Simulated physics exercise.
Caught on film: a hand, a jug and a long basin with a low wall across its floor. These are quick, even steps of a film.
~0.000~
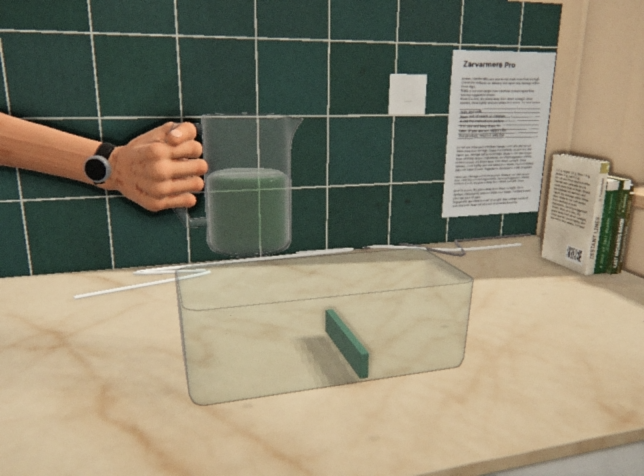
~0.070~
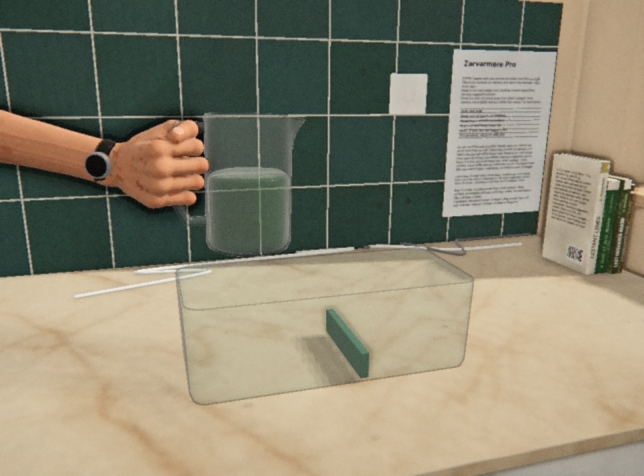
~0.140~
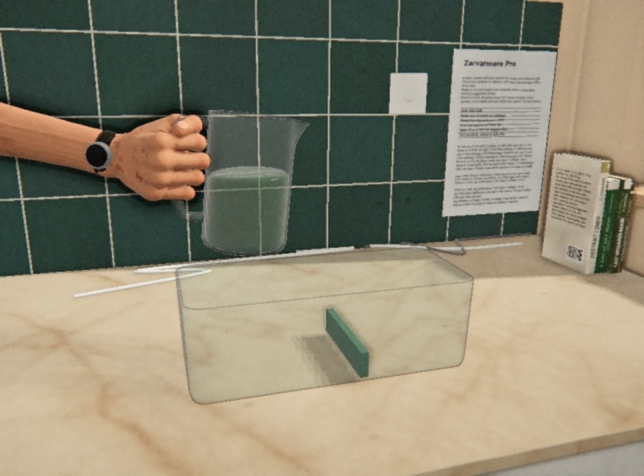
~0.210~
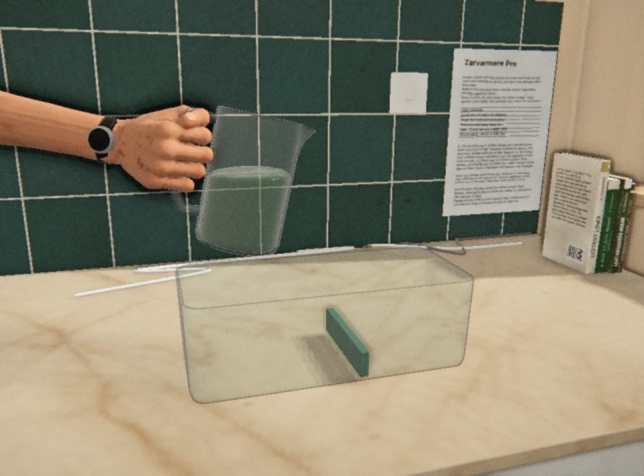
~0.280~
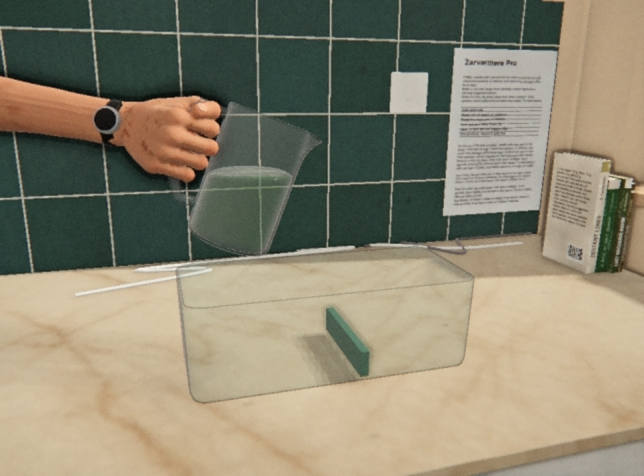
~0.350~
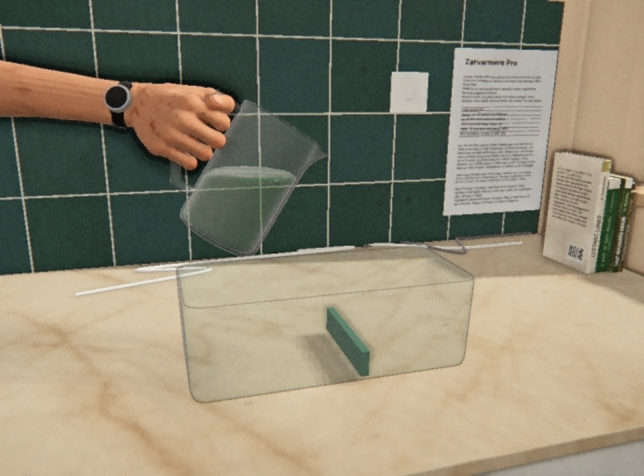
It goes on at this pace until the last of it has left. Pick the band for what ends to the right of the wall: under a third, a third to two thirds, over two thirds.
It comes to above two thirds.
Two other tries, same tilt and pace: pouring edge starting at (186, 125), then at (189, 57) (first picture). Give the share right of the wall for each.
In turn 15 and 15 in a hundred.
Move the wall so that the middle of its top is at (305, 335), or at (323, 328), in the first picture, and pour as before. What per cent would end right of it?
The first gives 90 %, the second 95 %.
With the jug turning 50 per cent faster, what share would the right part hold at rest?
It comes to 80 per cent or so.
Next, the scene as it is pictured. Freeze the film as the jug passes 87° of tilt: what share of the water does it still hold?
About 90 per cent.
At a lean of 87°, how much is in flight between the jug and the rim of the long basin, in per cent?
It comes to 10 per cent or so.
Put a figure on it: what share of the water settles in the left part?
It comes to 15 per cent or so.
A moment on, the jug is tipped on its side and 89 per cent is still to pour, 0 is left of the wall and 1 right of it.
Next, the jug is tipped right over and 34 per cent is still to pour, 6 is left of the wall and 43 right of it.
Then the jug is tipped right over and 5 per cent is still to pour, 12 is left of the wall and 77 right of it.
Later the jug is tipped right over and 0 per cent is still to pour, 16 is left of the wall and 82 right of it.
Finally, 17 per cent lies left of the wall, 82 right of it and 1 outside.
